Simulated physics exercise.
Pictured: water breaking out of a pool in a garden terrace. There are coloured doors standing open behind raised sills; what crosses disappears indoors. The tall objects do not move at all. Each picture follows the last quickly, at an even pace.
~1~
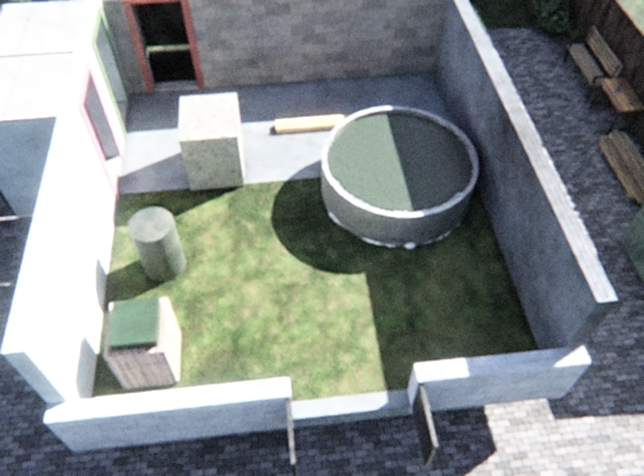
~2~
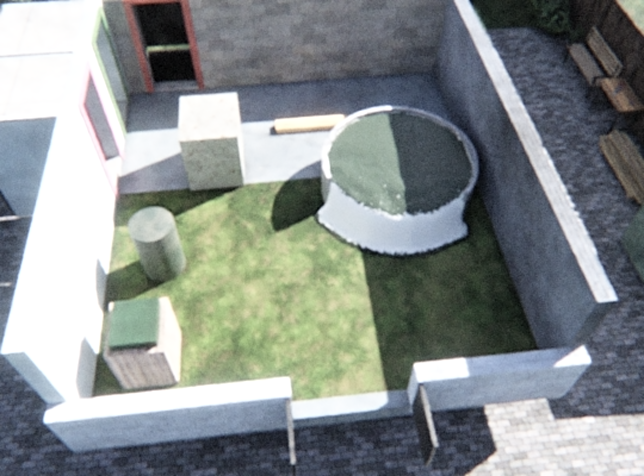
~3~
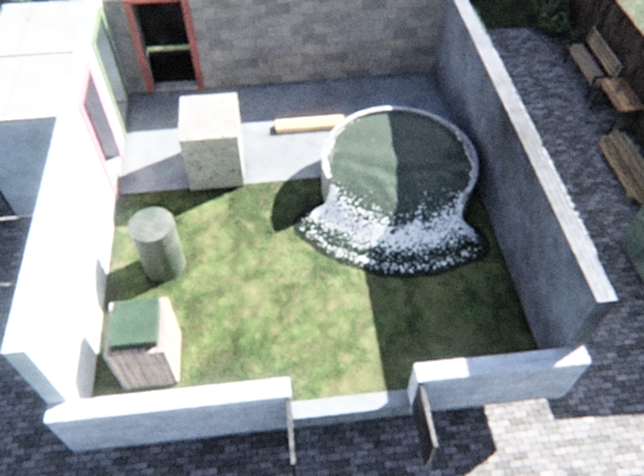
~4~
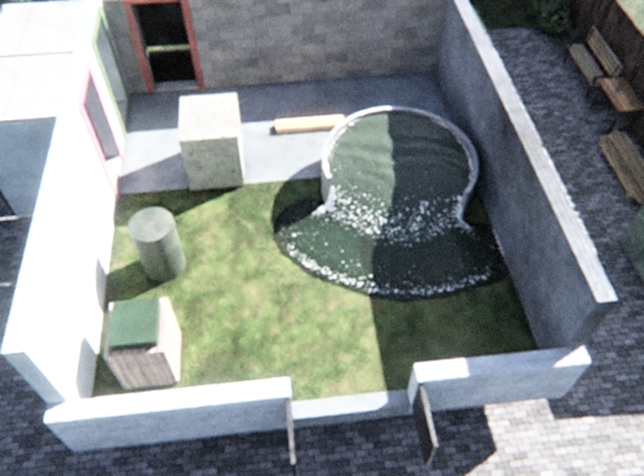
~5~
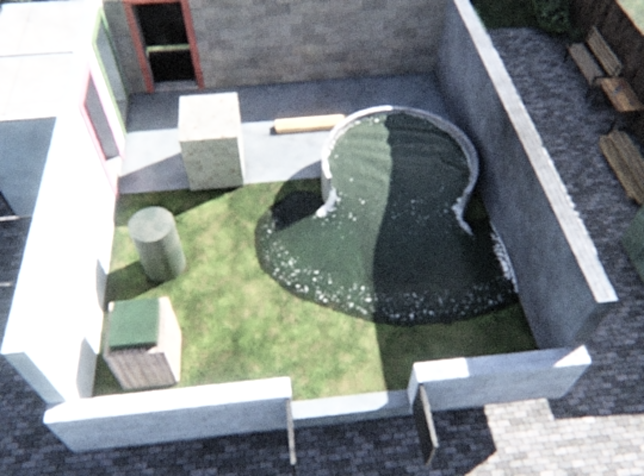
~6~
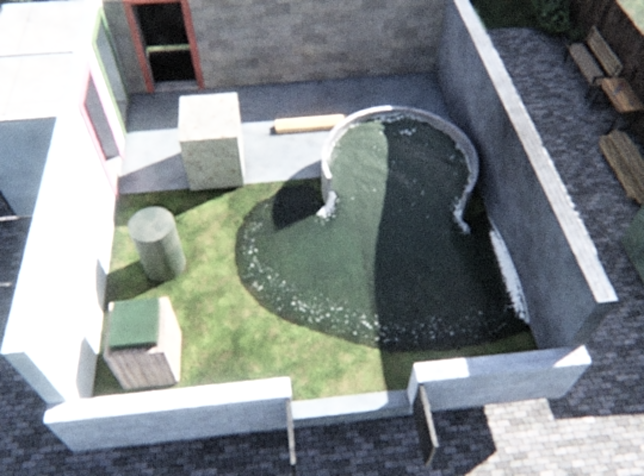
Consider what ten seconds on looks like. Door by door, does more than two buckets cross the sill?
The green door will respect the limit. The pink door will respect the limit. The red door will respect the limit.
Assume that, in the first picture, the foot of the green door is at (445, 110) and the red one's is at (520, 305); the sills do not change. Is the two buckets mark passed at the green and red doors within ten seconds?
In short: The green door falls short, the red door tops the mark.
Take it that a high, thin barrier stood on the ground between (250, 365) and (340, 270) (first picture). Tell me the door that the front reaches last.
That's the red-painted one, I reckon.
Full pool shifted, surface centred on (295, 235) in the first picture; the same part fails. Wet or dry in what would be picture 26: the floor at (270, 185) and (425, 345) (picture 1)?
Result: Spared; inundated.
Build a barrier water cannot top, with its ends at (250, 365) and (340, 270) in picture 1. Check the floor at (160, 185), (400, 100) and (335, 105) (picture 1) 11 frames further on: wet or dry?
Outcome per location, in sequence: Unsoaked, unsoaked, unsoaked.
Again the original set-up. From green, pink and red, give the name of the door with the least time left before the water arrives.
I pick the door marked pink.
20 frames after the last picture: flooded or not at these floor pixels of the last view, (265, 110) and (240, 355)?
The first spot is bone-dry and the second inundated.
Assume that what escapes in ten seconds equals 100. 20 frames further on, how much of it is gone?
I'd put it at 50 per cent.
A moment on, water covers 40 % of the floor; the green door not reached, the pink door not reached, the red door not reached.
Next, water covers 45 % of the floor; the green door not reached, the pink door not reached, the red door not reached.
Then, water covers 55 % of the floor; the green door not reached, the pink door not reached, the red door not reached.
Later, water covers 60 % of the floor; the green door not reached, the pink door not reached, the red door not reached.
In the end, water covers 80 % of the floor; the green door wet at the sill, nothing in, the pink door wet at the sill, nothing in, the red door under two buckets in.
